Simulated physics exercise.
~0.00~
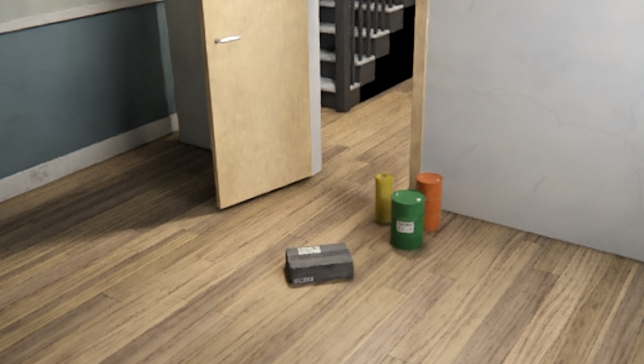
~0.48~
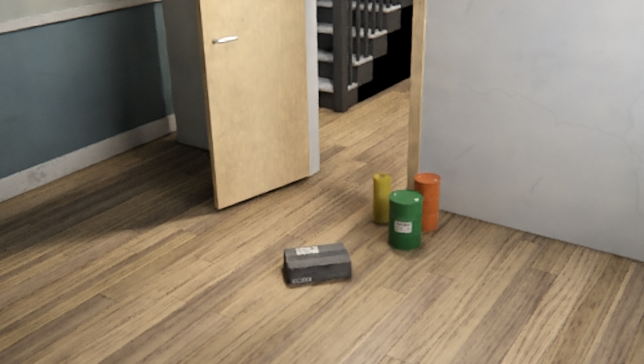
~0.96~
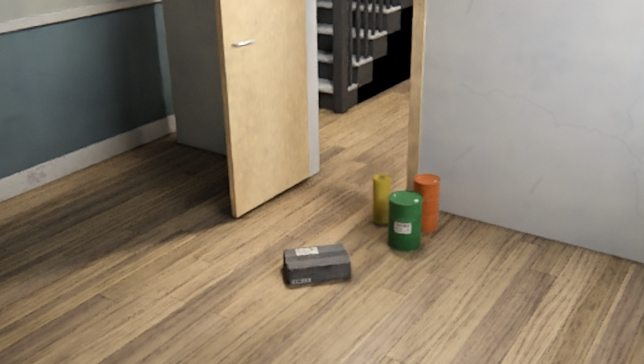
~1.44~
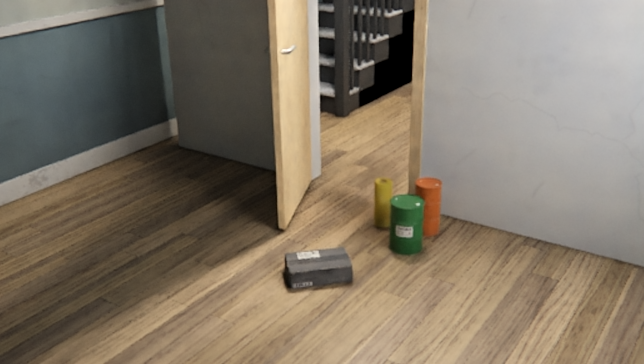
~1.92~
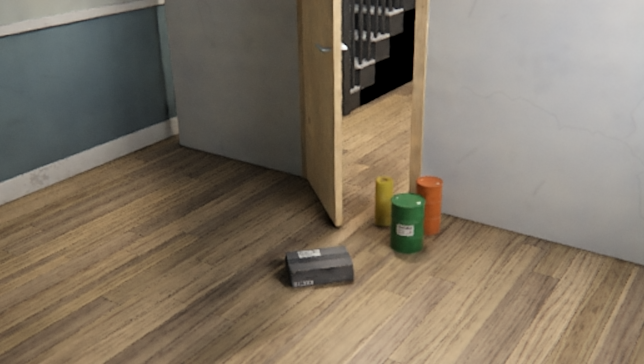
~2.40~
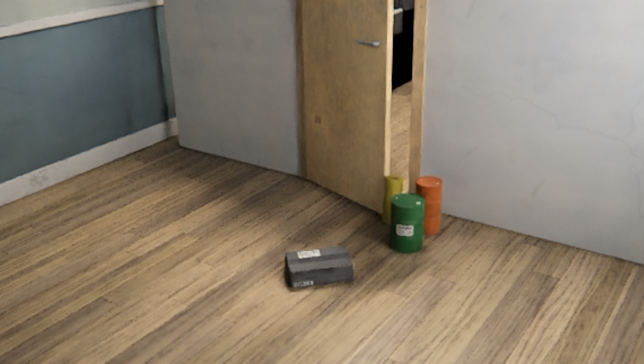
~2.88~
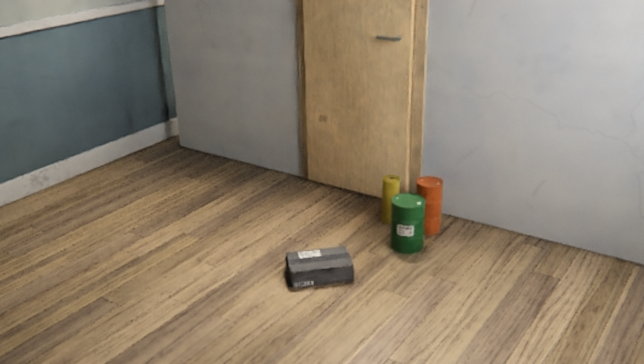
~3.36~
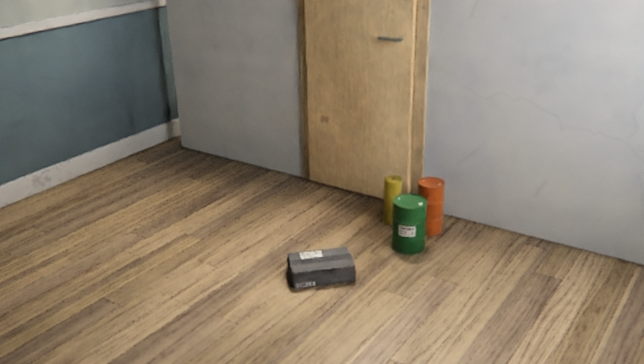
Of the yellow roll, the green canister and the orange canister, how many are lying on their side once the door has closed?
None of them are lying on their side. The yellow roll, the green canister and the orange canister are all still upright at the end.
In a wood-floored room, an open door swings fully shut near a parcel and two canisters, a yellow roll shifting slightly.
